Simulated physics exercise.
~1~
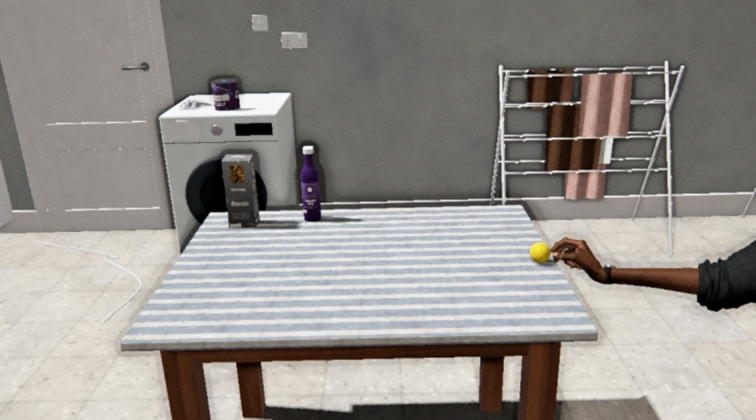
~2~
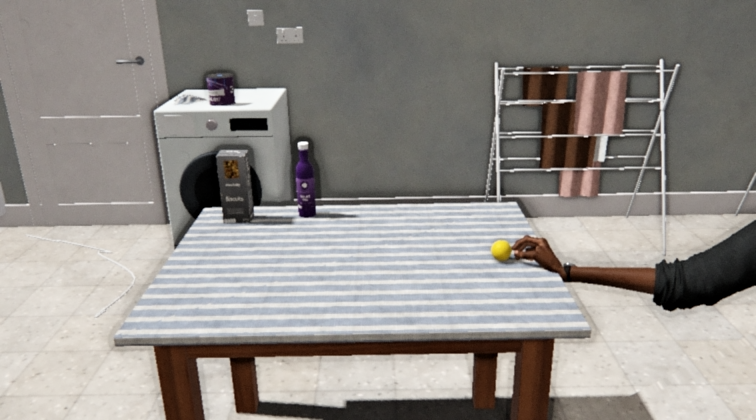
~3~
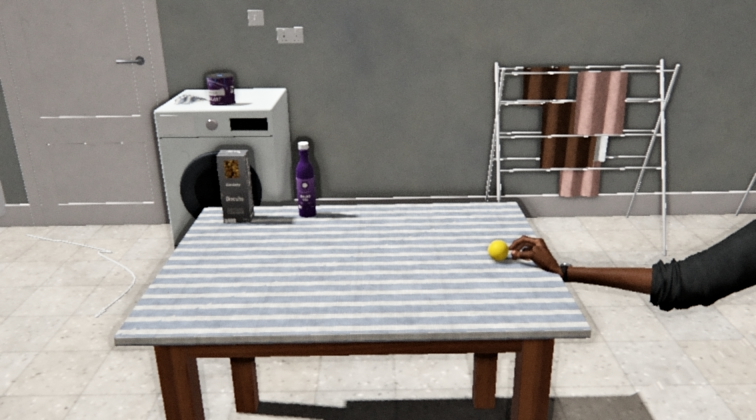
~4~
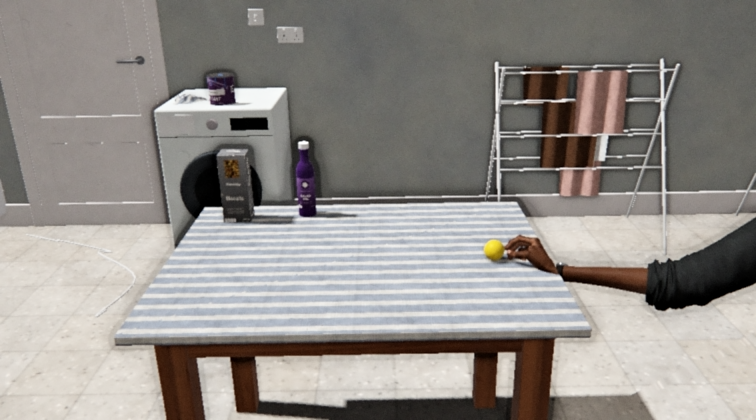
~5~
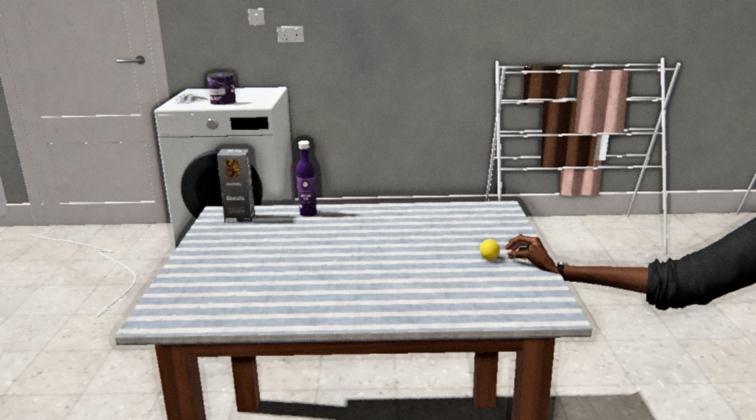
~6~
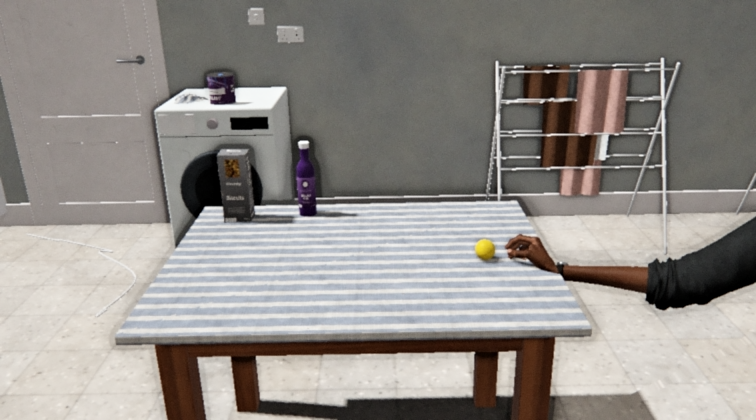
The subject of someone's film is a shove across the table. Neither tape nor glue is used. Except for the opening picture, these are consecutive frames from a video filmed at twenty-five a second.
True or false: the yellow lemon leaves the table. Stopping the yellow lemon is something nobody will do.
False.
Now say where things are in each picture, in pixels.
Under the hand; yellow lemon (540, 253), in the first frame.
Under the hand; yellow lemon (501, 251), in the second frame.
Under the hand; yellow lemon (499, 251), in the third frame.
Yellow lemon (494, 250), in the fourth frame.
Yellow lemon (490, 250), in the fifth frame.
Yellow lemon (485, 250) rolled a little, in the sixth frame.
Then, 0.10 s after the last picture, yellow lemon rolled about its own width near (475, 250).
Then, 0.20 s after the last picture, yellow lemon rolled about its own width near (466, 250).
Then, 0.30 s after the last picture, yellow lemon rolled well along near (459, 250).
Then, 0.50 s after the last picture, yellow lemon rolled well along near (449, 250).
At rest, moved from the start, yellow lemon. Seen from the same camera at the end, yellow lemon near (445, 250).
